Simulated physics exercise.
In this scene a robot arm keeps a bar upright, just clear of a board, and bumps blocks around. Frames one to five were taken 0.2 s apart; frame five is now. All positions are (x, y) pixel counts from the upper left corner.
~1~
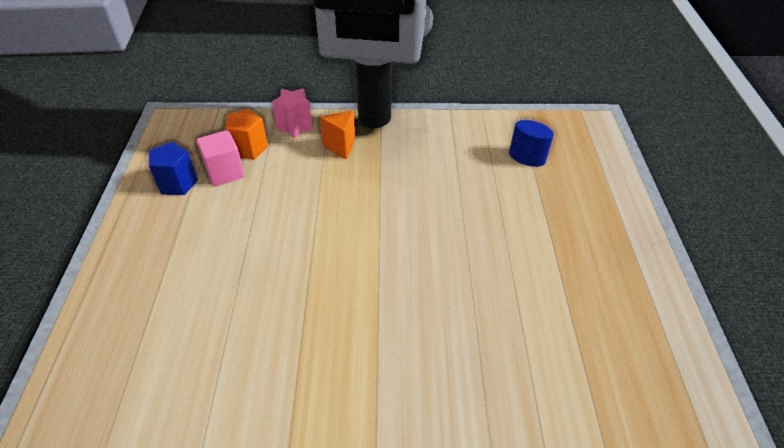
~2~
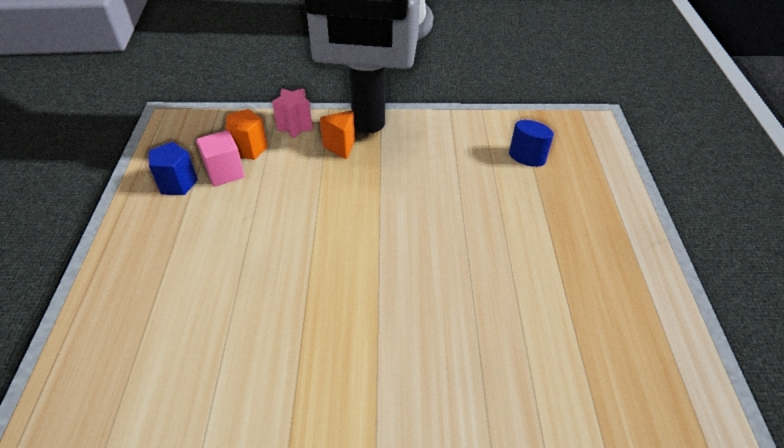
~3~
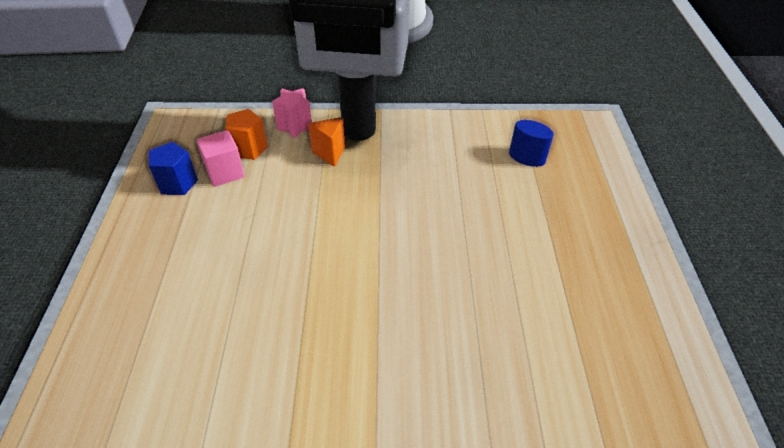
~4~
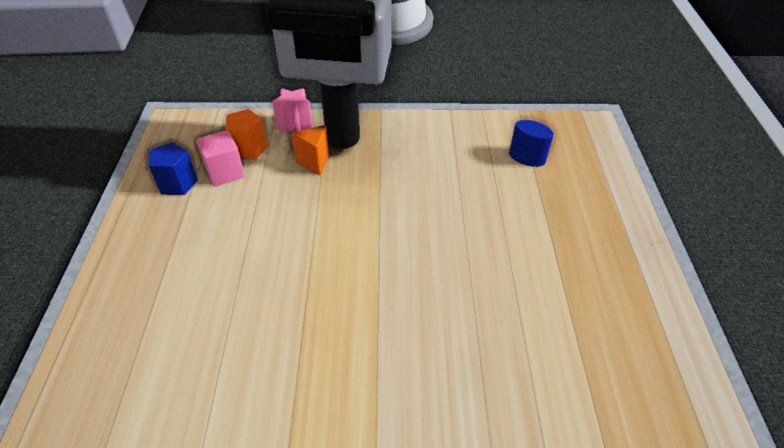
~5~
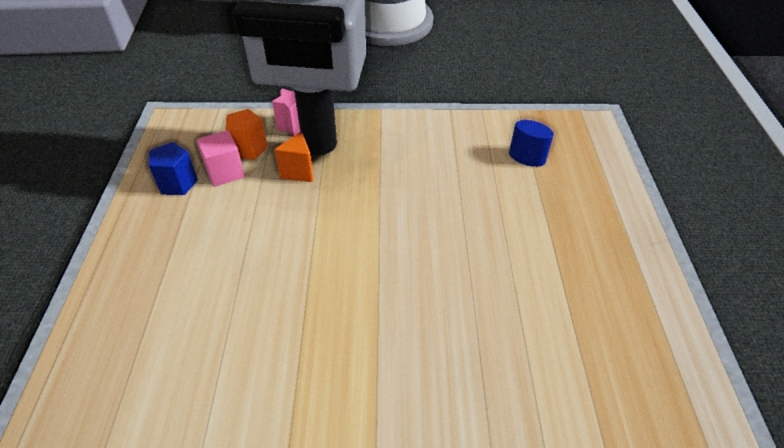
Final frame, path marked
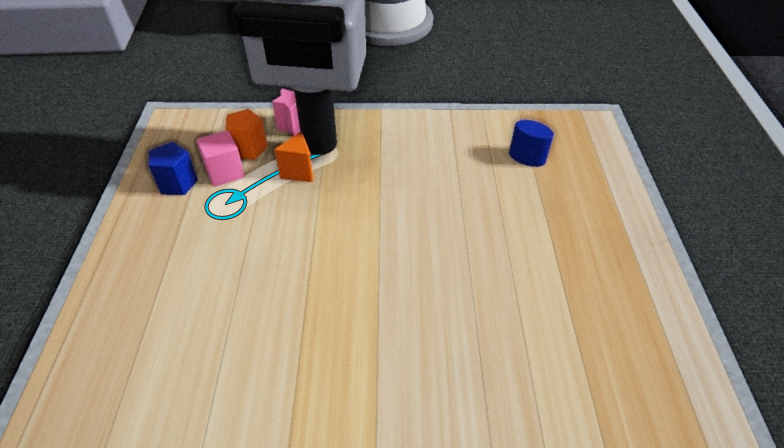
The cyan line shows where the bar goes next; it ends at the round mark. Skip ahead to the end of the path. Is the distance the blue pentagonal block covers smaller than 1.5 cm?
I'd say yes.
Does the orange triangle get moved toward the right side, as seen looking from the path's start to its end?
No, it doesn't check out.
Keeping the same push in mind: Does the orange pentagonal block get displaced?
No, I don't think so.
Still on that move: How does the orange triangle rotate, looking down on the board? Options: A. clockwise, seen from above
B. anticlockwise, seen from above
That would be B.
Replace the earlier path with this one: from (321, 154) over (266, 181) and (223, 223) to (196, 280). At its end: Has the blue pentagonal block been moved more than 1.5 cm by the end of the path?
No, that is not what happens.
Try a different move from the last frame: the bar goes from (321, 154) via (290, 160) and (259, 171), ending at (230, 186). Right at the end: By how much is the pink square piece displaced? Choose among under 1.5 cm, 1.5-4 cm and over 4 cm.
It is going to finish 1.5 to 4 cm from where it is now.
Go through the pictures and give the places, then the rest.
Bar's lower end (375, 119); blue pentagonal block (166, 154); pink square piece (216, 143); orange pentagonal block (242, 119); orange triangle (339, 118), in the first frame.
Bar (369, 124); blocks still, in the second frame.
Bar (359, 131); orange triangle (327, 125), in the third frame.
Bar (343, 139); orange triangle (311, 134), in the fourth frame.
Bar (320, 145); blue pentagonal block (166, 154); pink square piece (216, 143); orange pentagonal block (242, 119); orange triangle (295, 144), in the fifth frame.
Drawn move, from (321, 154) by way of (289, 167) and (257, 184) to (226, 204).
On the path given first. One third of the way, bar (287, 159); orange triangle (277, 158), turned 75° anticlockwise.
Two thirds of the way, bar (255, 176); orange triangle (265, 172), turned 110° anticlockwise.
At the end, bar (223, 196); blue pentagonal block still; pink square piece (209, 145), turned 30° clockwise; orange pentagonal block still; orange triangle (265, 173), turned 115° anticlockwise.
